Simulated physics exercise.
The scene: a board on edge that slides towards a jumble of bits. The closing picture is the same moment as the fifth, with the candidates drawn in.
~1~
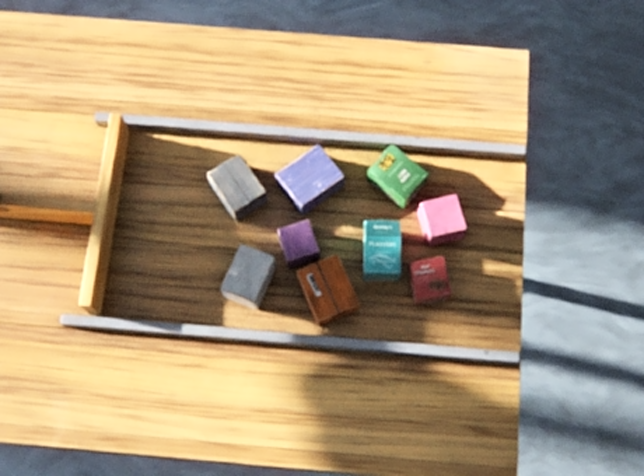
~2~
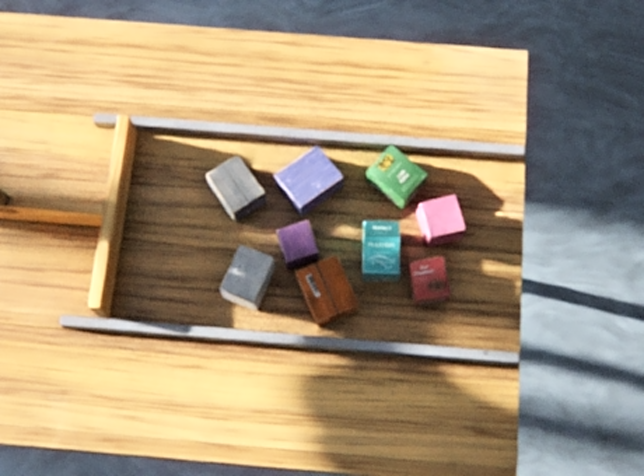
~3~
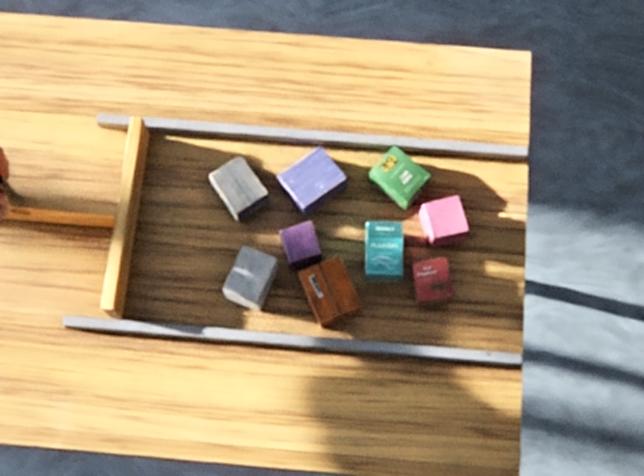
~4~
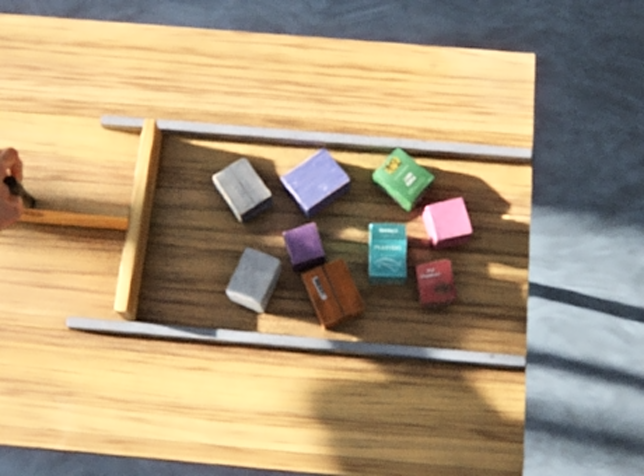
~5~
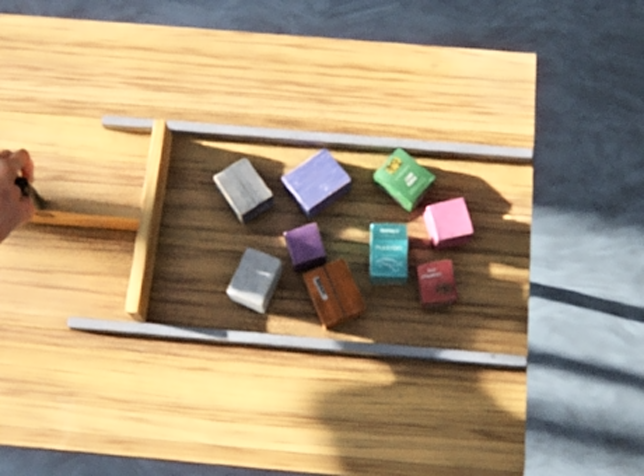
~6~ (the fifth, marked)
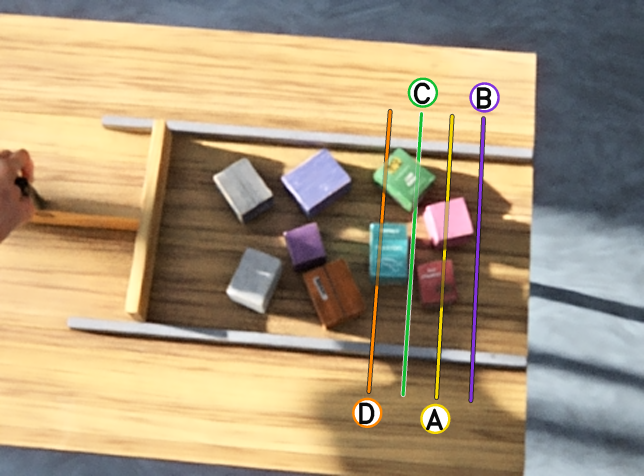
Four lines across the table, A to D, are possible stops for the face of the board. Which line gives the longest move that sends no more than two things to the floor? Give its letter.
No third one falls up to C.
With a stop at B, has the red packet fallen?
By then, yes.
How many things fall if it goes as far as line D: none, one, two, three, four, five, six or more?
By then, none.
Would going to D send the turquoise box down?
No.
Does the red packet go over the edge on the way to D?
By then, no.
On the copy, A at (445, 251); B at (478, 253); C at (413, 248); D at (380, 245).
On C. First, board (240, 221); blue block (328, 183); white block (263, 280).
Then, board (337, 229); red packet (465, 290); pink block (459, 225).
Finally, board (410, 235); green box (531, 185); pink block (528, 232); none fallen.
By contrast, A drops four; B drops six; D is within the limit but short.
